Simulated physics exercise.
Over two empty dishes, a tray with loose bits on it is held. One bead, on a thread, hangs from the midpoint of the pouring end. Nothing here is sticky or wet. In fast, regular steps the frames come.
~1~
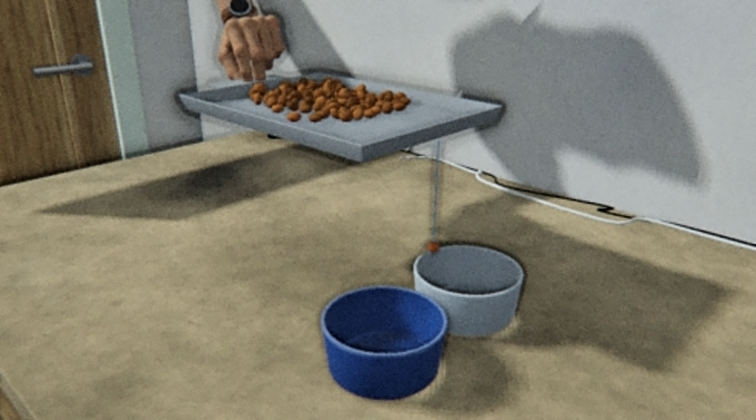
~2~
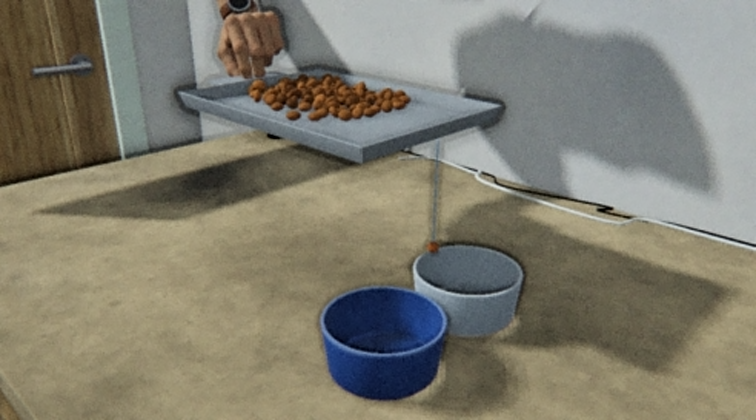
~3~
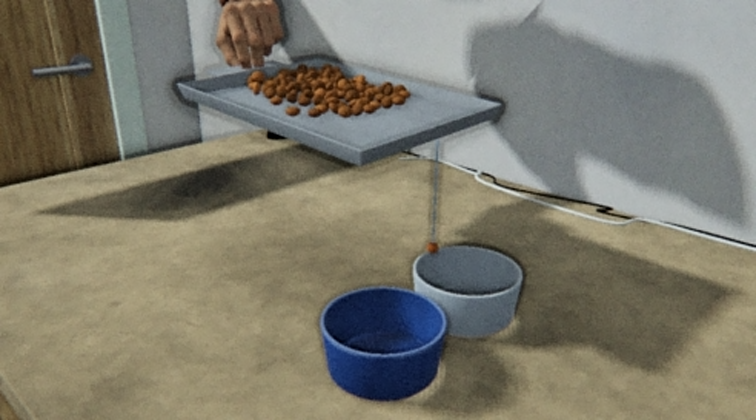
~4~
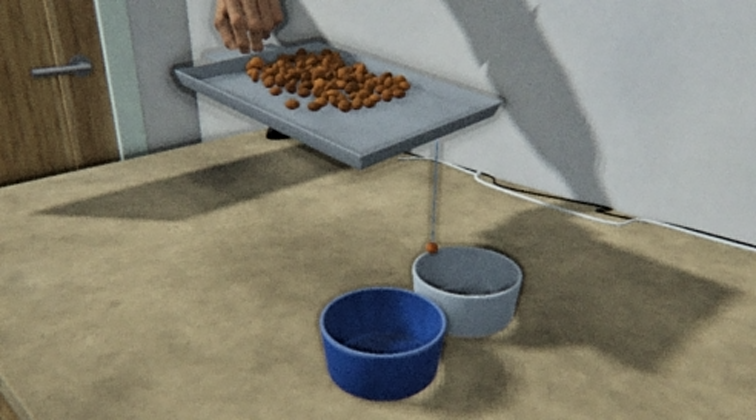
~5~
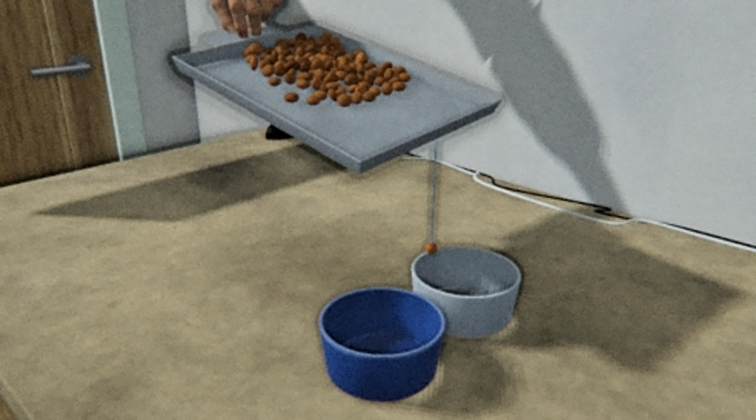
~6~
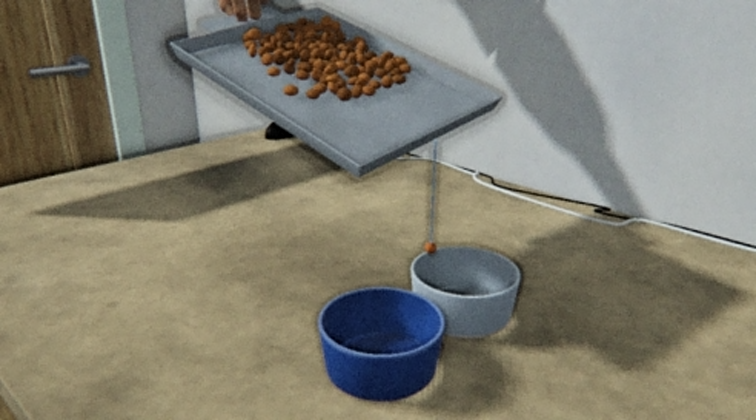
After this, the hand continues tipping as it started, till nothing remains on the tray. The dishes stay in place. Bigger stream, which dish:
The left-side dish receives more.
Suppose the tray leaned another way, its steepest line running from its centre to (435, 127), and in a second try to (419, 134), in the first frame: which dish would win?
The rightmost dish; the rightmost dish.
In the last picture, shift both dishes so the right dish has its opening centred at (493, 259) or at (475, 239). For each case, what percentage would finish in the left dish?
Trial 1: 60 percent; trial 2: 30 percent.
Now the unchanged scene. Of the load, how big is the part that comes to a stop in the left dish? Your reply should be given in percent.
It comes to around 80 per cent of the load.
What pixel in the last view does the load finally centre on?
Close to (379, 349), more or less.
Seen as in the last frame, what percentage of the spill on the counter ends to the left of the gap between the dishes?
Estimate: Roughly 70 %.
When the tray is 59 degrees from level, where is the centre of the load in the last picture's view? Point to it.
About (375, 141).
Soon, tray tipped steeply; most on the tray; about a quarter in the air.
A while on, tray tipped right over; a small part on the tray; about two thirds in the left dish; a stray few in the right dish; a small part outside both; a small part in the air.
Towards the end, tray tipped past a quarter turn; most in the left dish; a small part in the right dish; about a quarter outside both.
Finally, tray tipped past a quarter turn; most in the left dish; a small part in the right dish; about a quarter outside both.
